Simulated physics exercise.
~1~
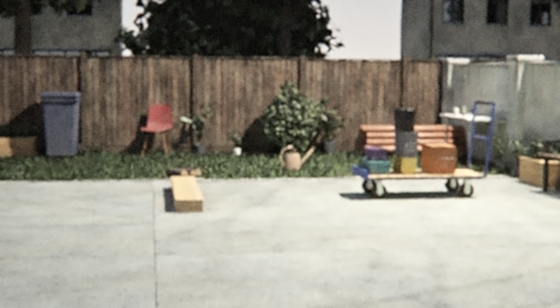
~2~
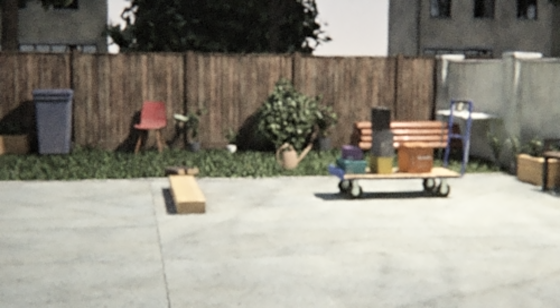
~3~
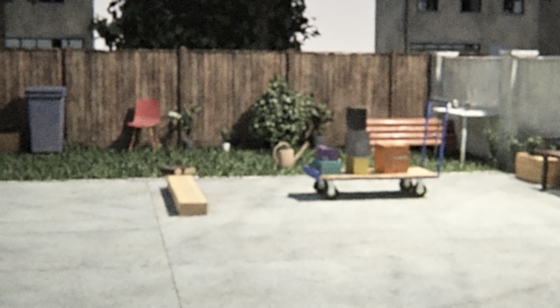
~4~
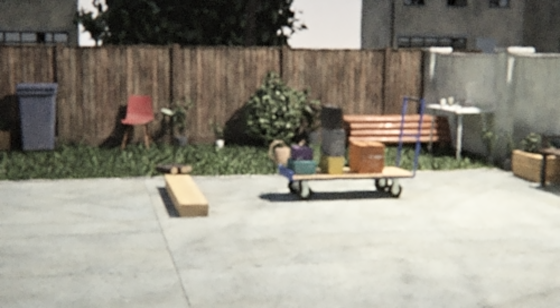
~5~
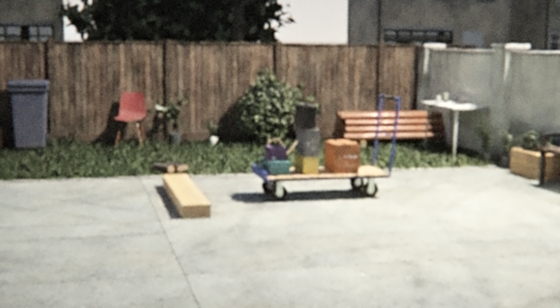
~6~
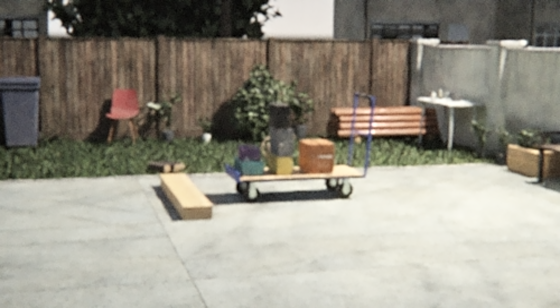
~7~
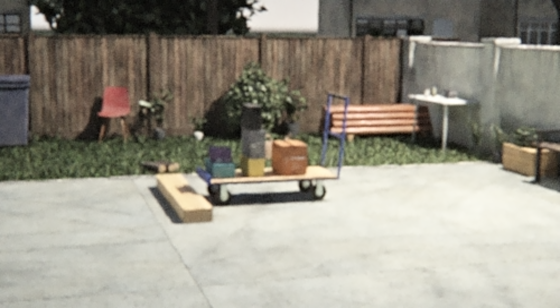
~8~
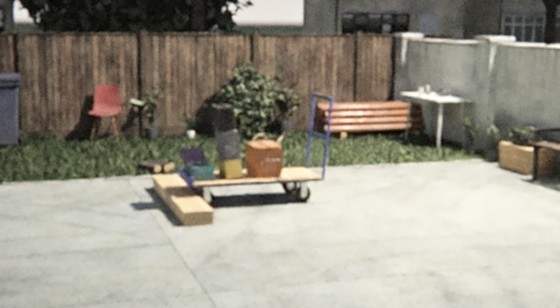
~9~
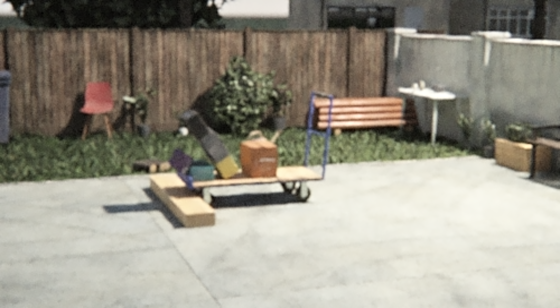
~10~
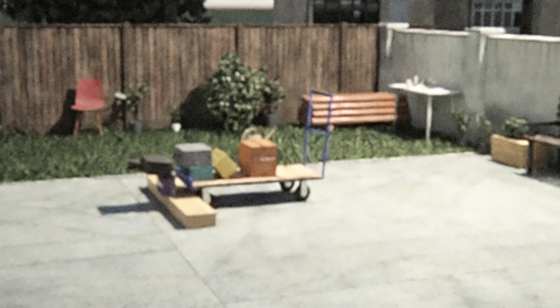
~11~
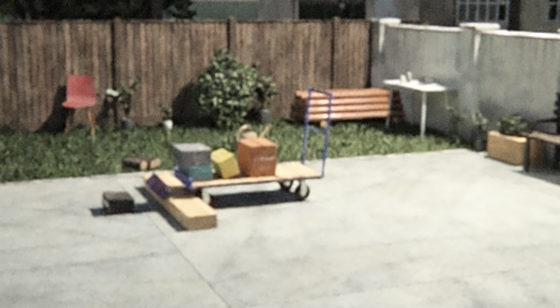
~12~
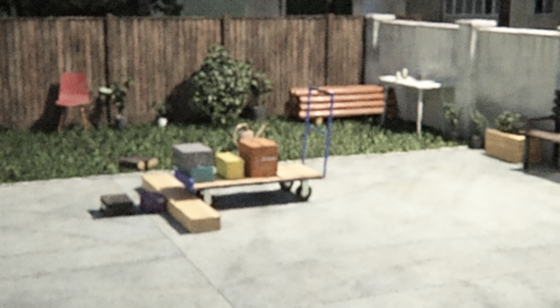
The video shows a flat cart loaded with colourful boxes rolling left across a paved yard and stopping abruptly at a low kerb, where the stack topples forward; the black and purple boxes end up past the kerb, while the grey, teal, yellow and orange ones stay aboard.
